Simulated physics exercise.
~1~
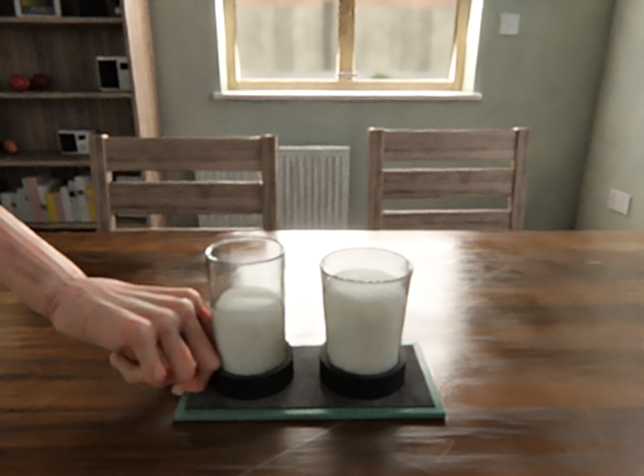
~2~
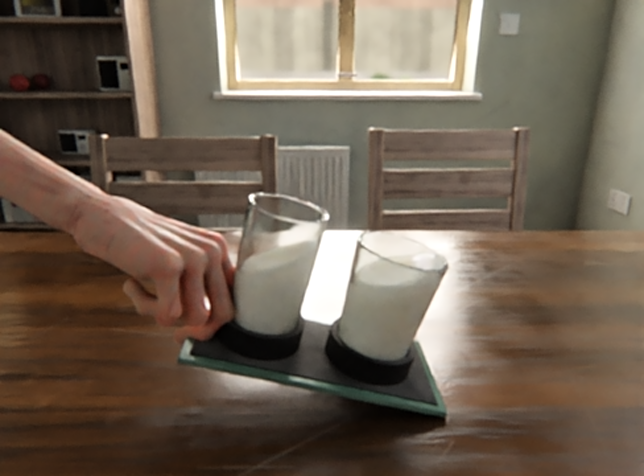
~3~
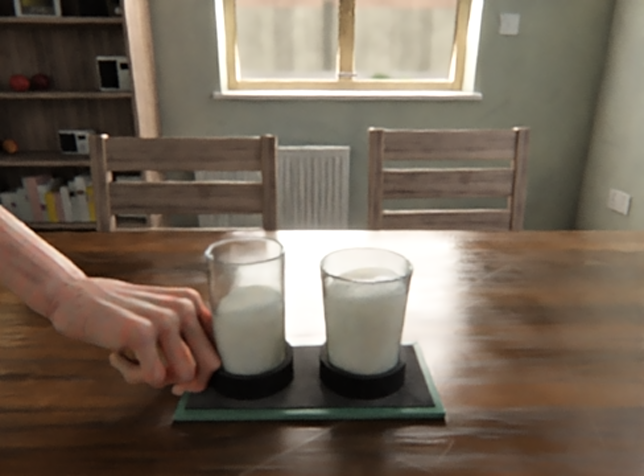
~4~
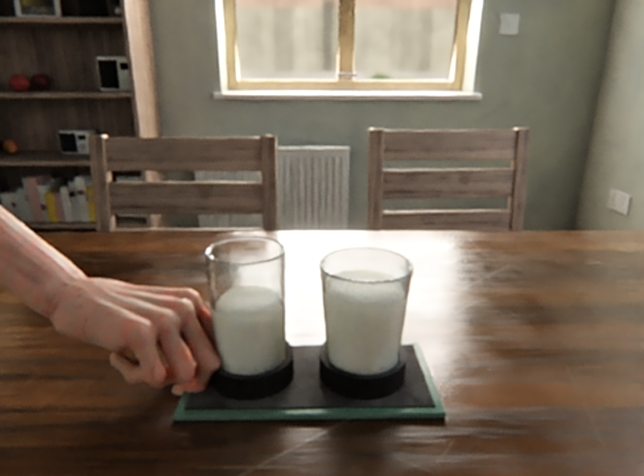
On a wooden dining table, a hand tilting a tray holding two glasses of milk by its left edge, then lowering it flat.
